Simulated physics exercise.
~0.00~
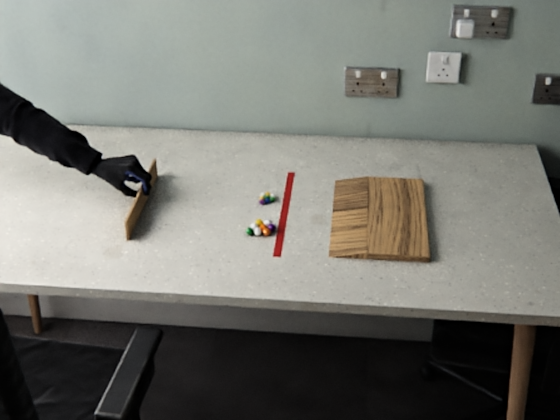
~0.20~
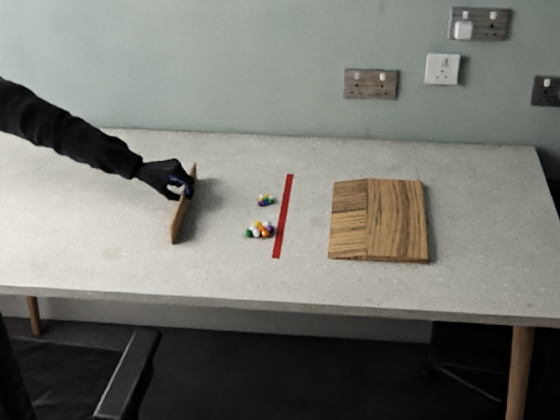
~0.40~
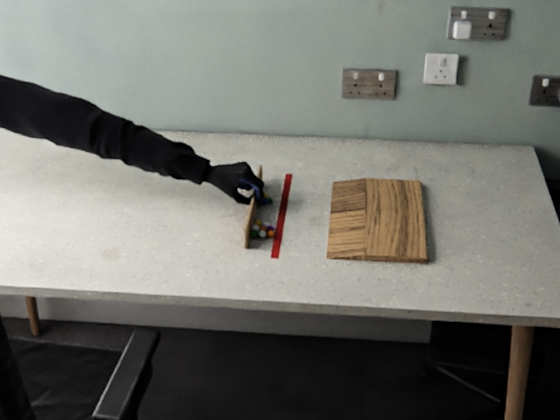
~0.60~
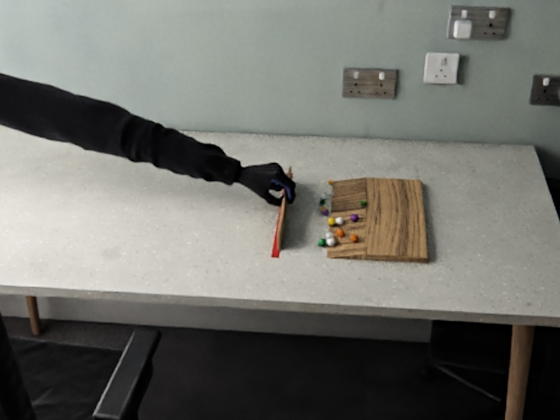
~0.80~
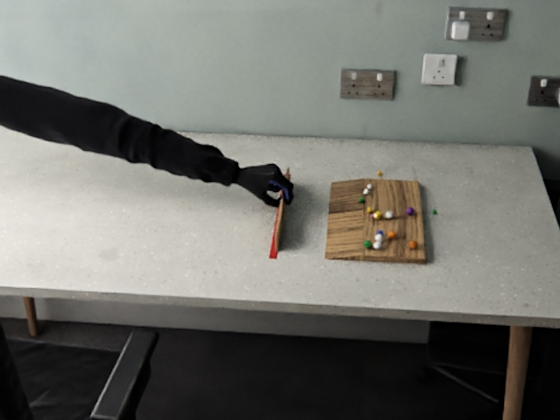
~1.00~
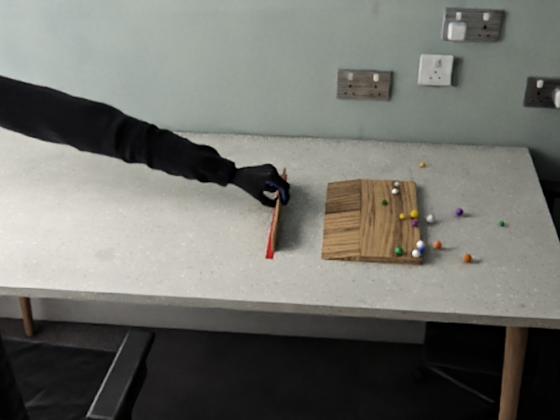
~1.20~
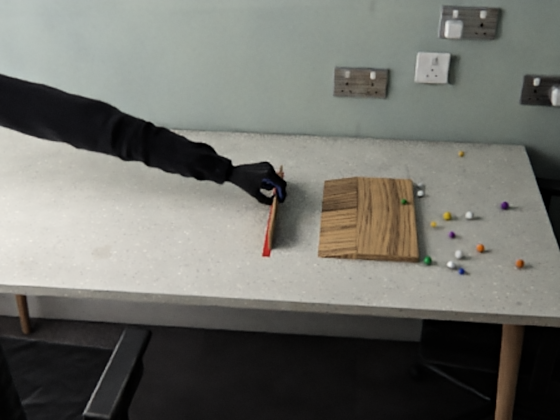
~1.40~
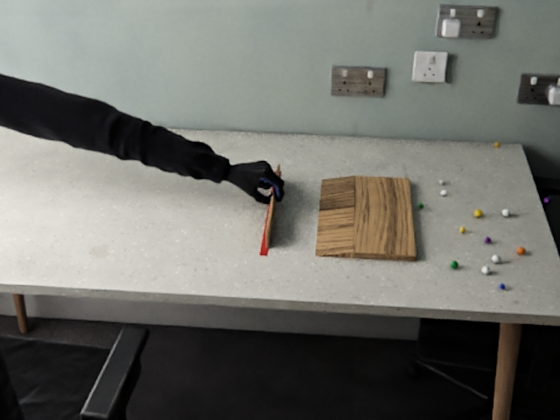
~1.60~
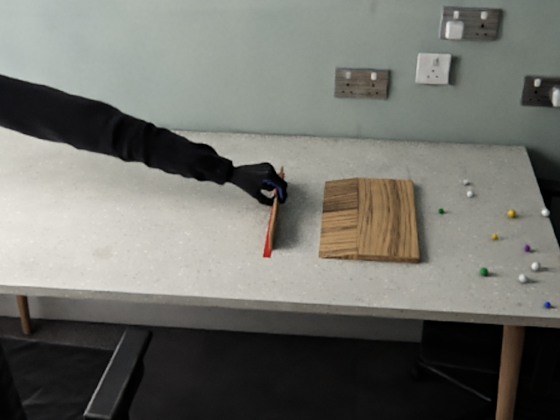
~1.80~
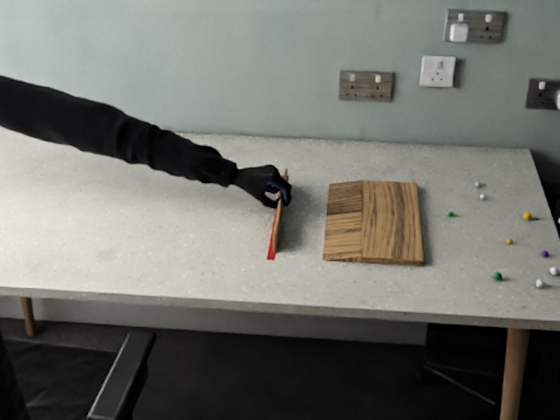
A gloved hand sweeps a card to red tape, sending colourful balls over a wooden ramp.
